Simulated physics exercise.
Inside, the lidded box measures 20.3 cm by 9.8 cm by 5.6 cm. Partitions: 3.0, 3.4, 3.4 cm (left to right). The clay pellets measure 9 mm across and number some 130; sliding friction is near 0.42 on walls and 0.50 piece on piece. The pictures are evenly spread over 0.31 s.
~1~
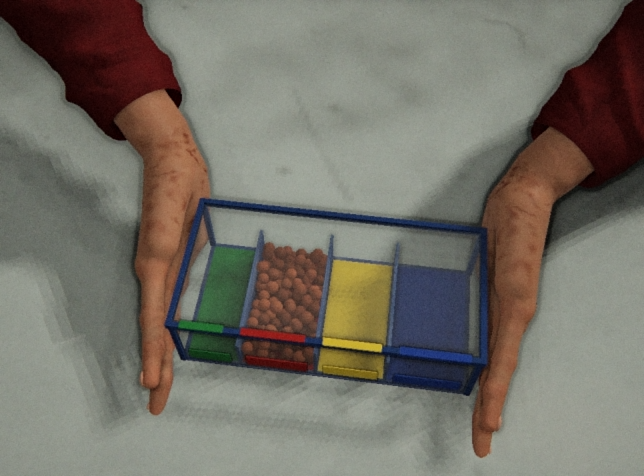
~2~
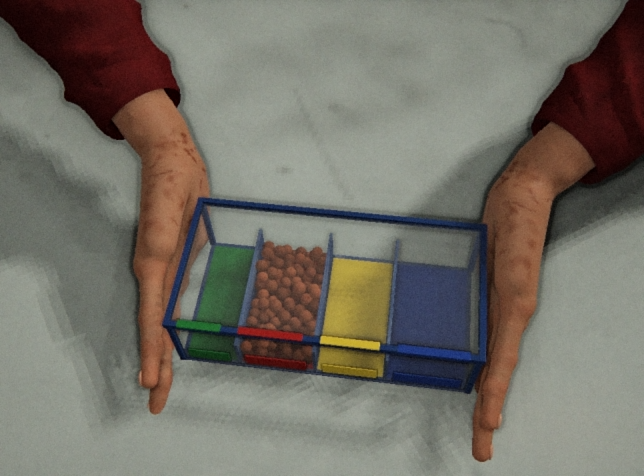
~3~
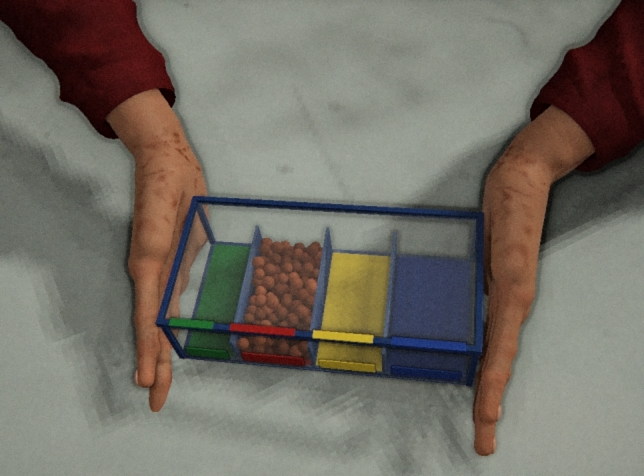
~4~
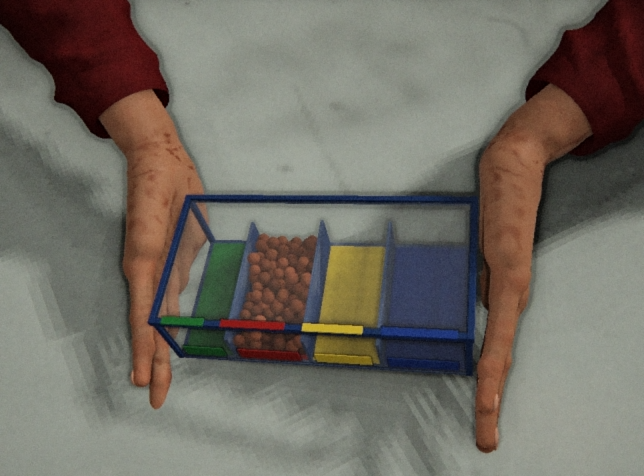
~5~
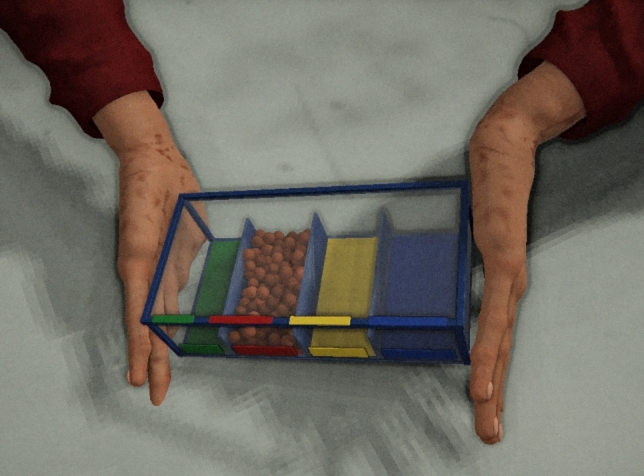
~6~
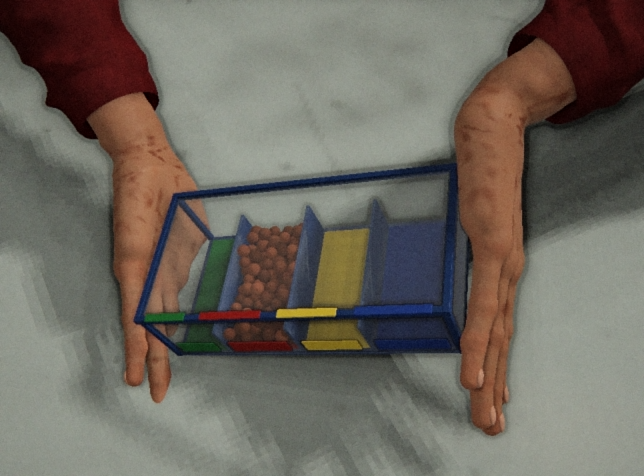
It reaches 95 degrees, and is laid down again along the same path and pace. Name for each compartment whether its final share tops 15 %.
Red over, blue under, green over, yellow under.
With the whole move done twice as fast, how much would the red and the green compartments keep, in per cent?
Then: Red 30, green 70.
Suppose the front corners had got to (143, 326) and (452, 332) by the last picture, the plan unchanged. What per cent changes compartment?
It would be near 60 per cent.
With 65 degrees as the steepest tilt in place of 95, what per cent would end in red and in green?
Red 95; green 5.
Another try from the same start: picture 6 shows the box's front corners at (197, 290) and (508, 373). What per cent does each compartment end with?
Red 40; blue 55; green 0; yellow 5.
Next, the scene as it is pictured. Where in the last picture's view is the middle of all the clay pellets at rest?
Near (231, 292).
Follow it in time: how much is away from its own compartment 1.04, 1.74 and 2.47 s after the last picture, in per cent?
About 30, 60, 60.
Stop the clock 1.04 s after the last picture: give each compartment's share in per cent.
Red 70; blue 0; green 30; yellow 0.
Then, 1.04 s after the last picture, tilt 95 degrees; red 70 %, green 30 %.
Then, 1.74 s after the last picture, tilt 41 degrees; red 40 %, green 60 %.
Then, 2.47 s after the last picture, tilt 0 degrees; red 40 %, green 60 %.
In the end, red 40 %, blue 0 %, green 60 %, yellow 0 %.
